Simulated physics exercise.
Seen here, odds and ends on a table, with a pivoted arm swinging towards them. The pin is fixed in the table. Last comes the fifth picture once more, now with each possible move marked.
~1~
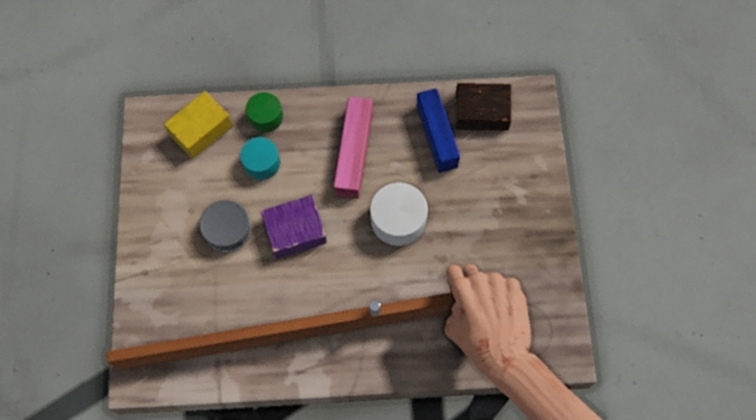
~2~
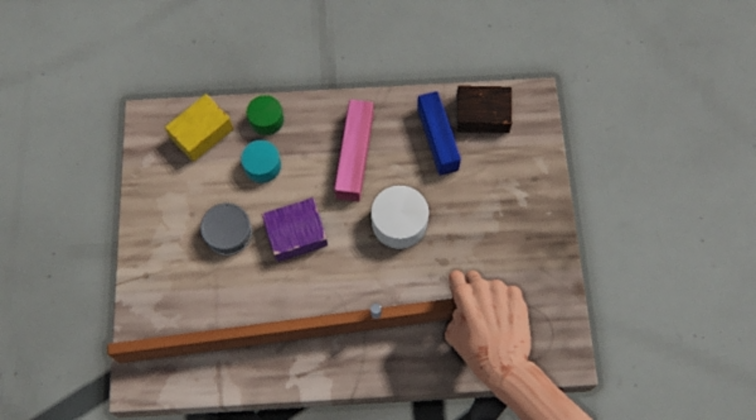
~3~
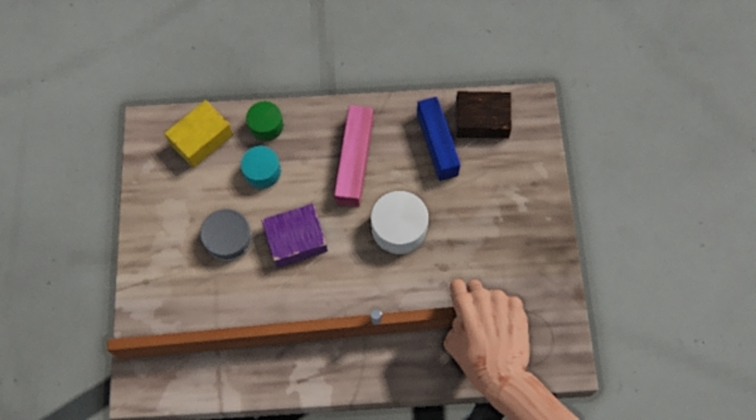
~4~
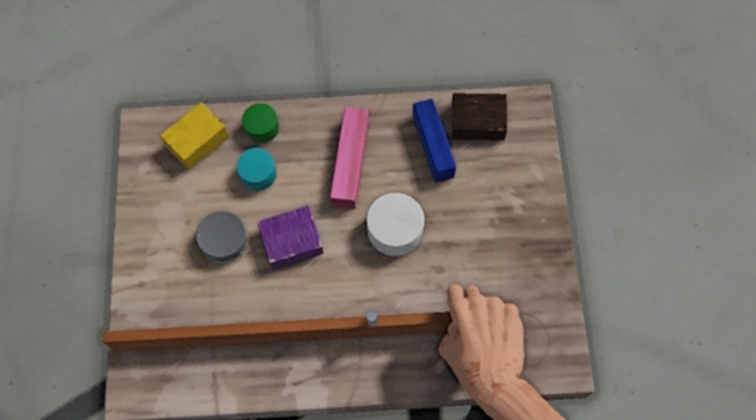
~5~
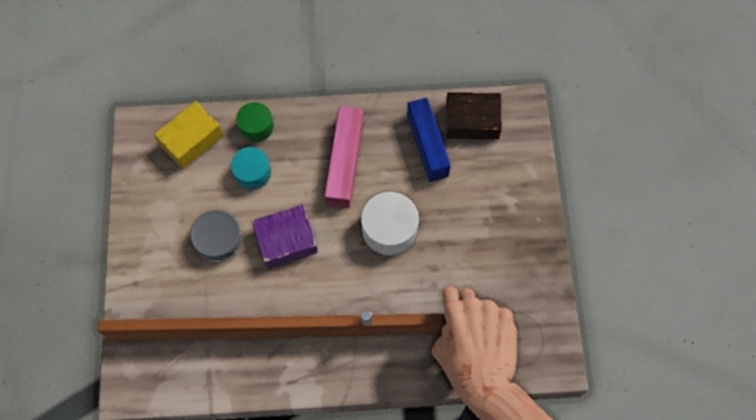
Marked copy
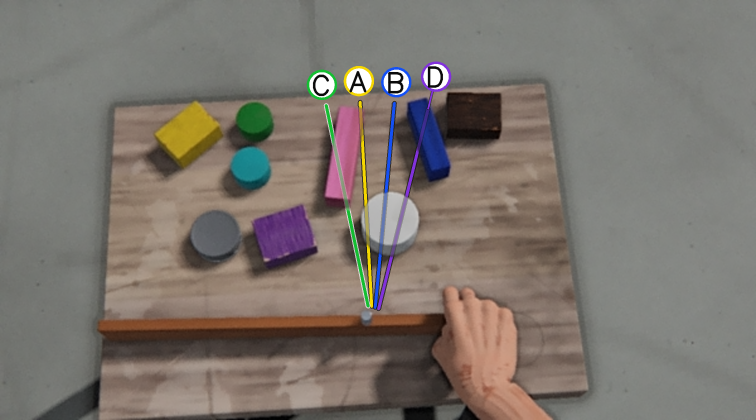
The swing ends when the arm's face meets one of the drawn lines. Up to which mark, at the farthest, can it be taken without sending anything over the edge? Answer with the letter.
D.
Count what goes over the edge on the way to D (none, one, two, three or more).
In all, none.
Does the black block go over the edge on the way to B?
By then, no.
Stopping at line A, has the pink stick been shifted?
Yes.
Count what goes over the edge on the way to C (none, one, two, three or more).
By then, none.
On the marked copy, A at (365, 200); B at (385, 201); C at (346, 202); D at (404, 205).
Taking D. A third of the way, arm (258, 242); turquoise tin (255, 162); grey tin (240, 200).
Two thirds of the way, arm (331, 196); green tin (268, 99); turquoise tin (331, 113).
When it is over, arm (398, 195); green tin (268, 99); black block (538, 115); nothing has fallen.
As for the rest, A is safe but short; B is safe but short; C is safe but short.
